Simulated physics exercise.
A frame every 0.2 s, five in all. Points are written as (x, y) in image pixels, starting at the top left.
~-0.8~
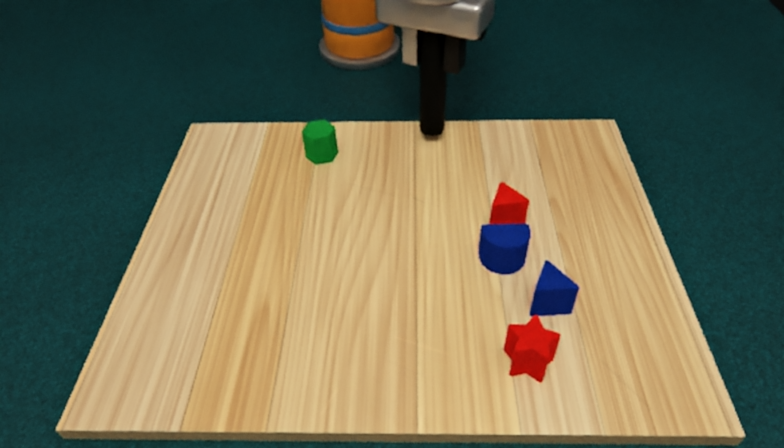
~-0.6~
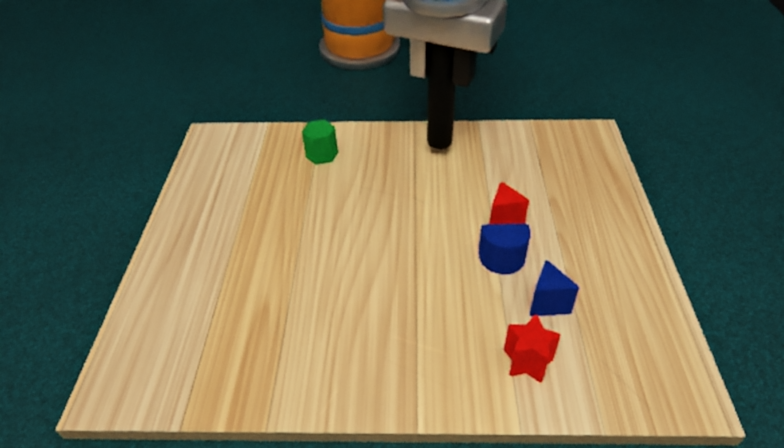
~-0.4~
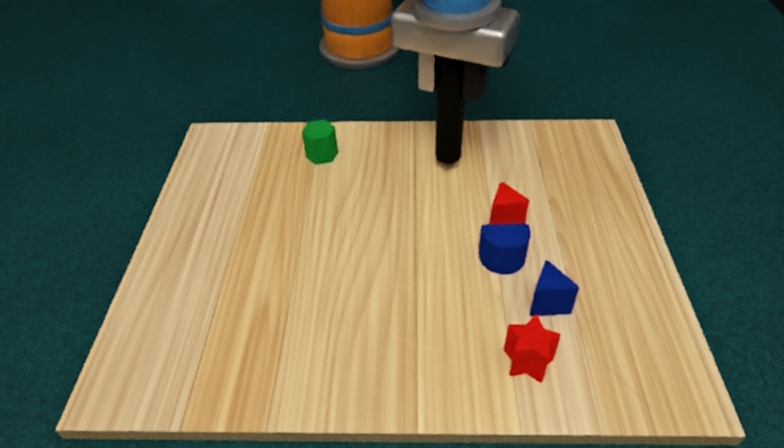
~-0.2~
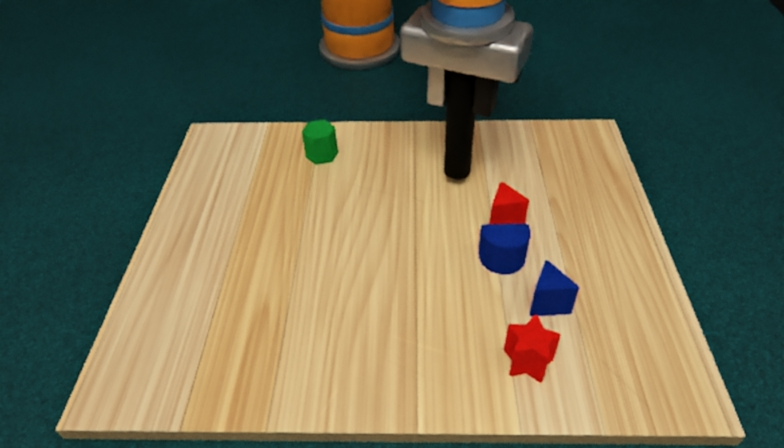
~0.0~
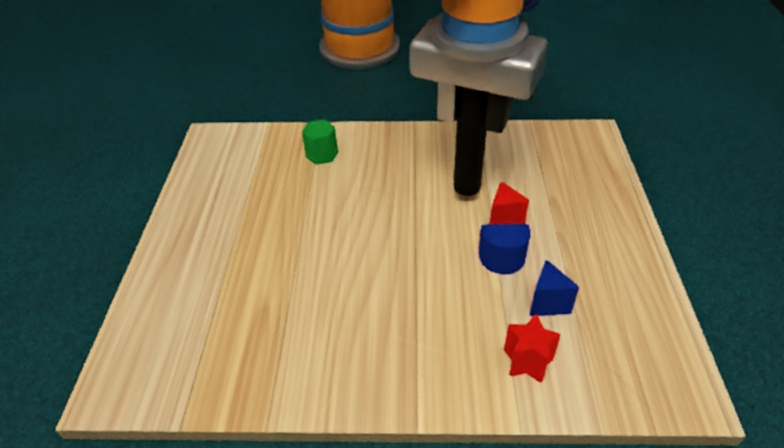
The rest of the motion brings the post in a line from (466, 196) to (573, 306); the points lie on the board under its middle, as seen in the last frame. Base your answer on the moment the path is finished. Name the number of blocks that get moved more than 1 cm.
I think three or more will be displaced.
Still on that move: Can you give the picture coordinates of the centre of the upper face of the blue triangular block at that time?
The answer is (562, 305).
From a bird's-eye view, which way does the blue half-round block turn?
Seen from overhead, it turns clockwise.
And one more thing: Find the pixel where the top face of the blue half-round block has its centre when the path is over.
At roughly (509, 249).
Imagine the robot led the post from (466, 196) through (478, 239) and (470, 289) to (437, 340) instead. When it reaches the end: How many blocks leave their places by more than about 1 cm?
I'm going with one.
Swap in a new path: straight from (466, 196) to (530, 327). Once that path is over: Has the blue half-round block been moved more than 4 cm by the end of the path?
It seems so.
The first path, step by step. One third of the way, post at (499, 221); red triangular block at (529, 205), turned 15° anticlockwise.
Two thirds of the way, post at (534, 258); blue half-round block at (509, 249), turned 50° clockwise; red triangular block at (541, 208), turned 45° anticlockwise.
At the end, post at (575, 299); blue half-round block at (509, 249), turned 55° clockwise; red triangular block at (541, 208), turned 45° anticlockwise; red star not moved; blue triangular block at (562, 305), turned 65° clockwise.
